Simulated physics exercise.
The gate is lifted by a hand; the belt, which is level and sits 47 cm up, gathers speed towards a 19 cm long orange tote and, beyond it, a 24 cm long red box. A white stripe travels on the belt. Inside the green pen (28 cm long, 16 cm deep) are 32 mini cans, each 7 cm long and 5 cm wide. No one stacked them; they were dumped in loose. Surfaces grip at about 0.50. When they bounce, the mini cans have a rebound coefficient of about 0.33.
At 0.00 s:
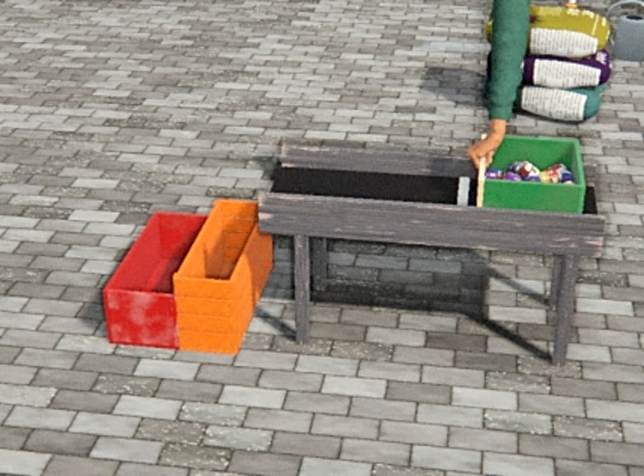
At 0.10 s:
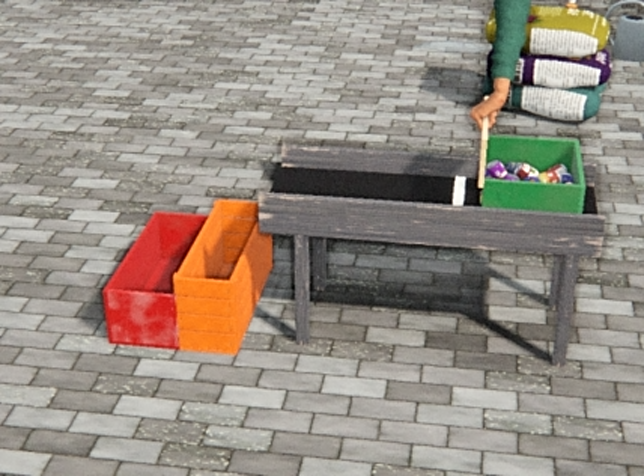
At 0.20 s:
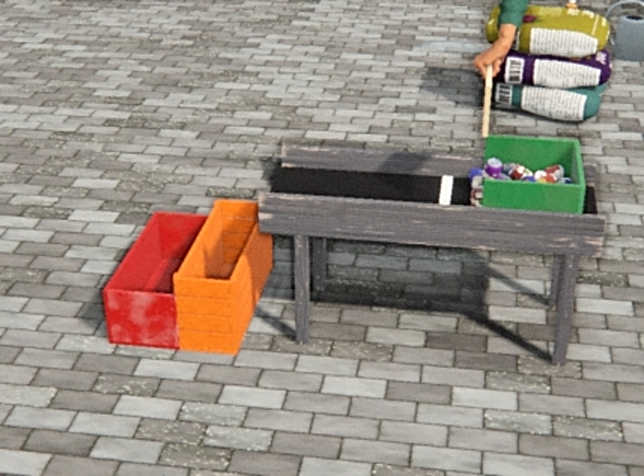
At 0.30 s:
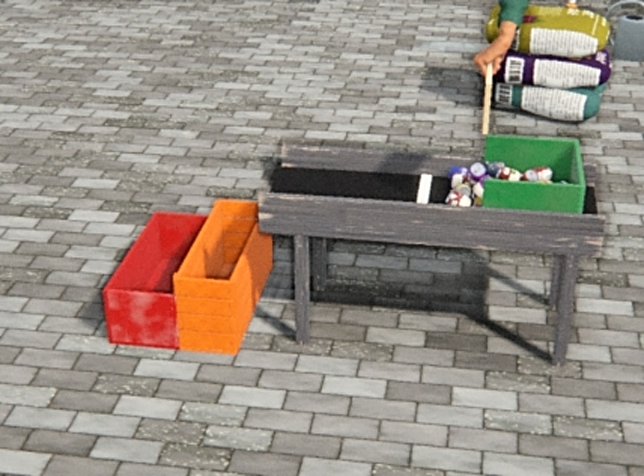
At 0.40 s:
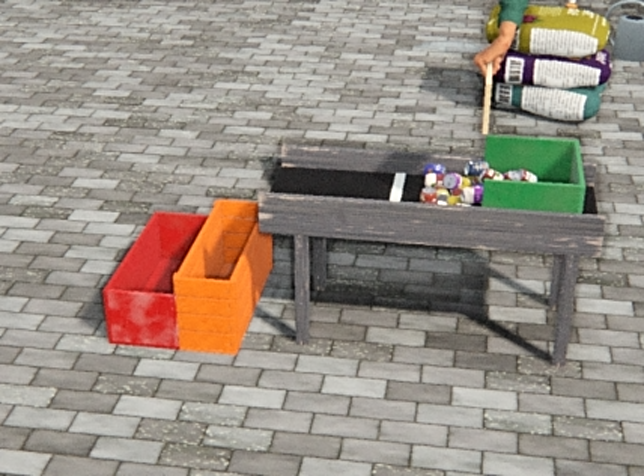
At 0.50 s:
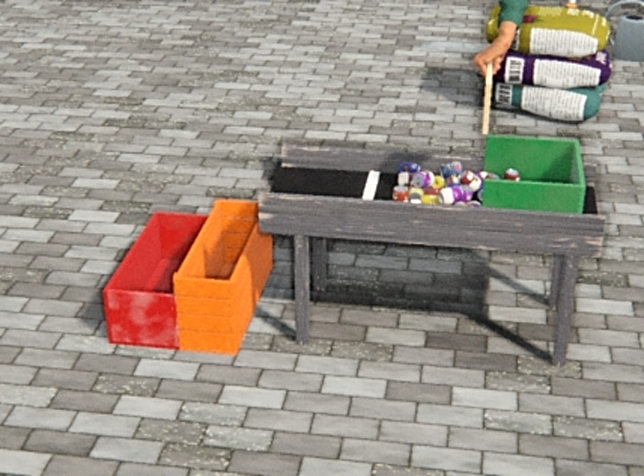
A hand lifts the gate, and small cans ride the belt leftward from the green pen.
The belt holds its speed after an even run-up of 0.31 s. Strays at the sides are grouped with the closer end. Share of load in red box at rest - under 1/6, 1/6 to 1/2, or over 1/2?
Count: Short of a sixth.
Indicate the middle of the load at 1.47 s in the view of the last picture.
The centre sits near (233, 260).
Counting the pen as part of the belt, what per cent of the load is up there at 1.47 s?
Around 30 %.
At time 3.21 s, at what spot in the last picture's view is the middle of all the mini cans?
Around (229, 297).
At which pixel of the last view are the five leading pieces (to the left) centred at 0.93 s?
The five leading pieces sit around (292, 183) in the last view.
After 0.93 s, 3 still in the green pen and 29 on the belt.
After 1.47 s, 17 in the orange tote, 1 in the red box, 9 on the belt and 5 in the air.
After 2.23 s, 29 in the orange tote, 1 in the red box, 1 on the belt and 1 in the air.
When it is over (at 3.21 s), 30 in the orange tote, 1 in the red box and 1 on the belt. Asked share, 1 of 32, 3 per cent.
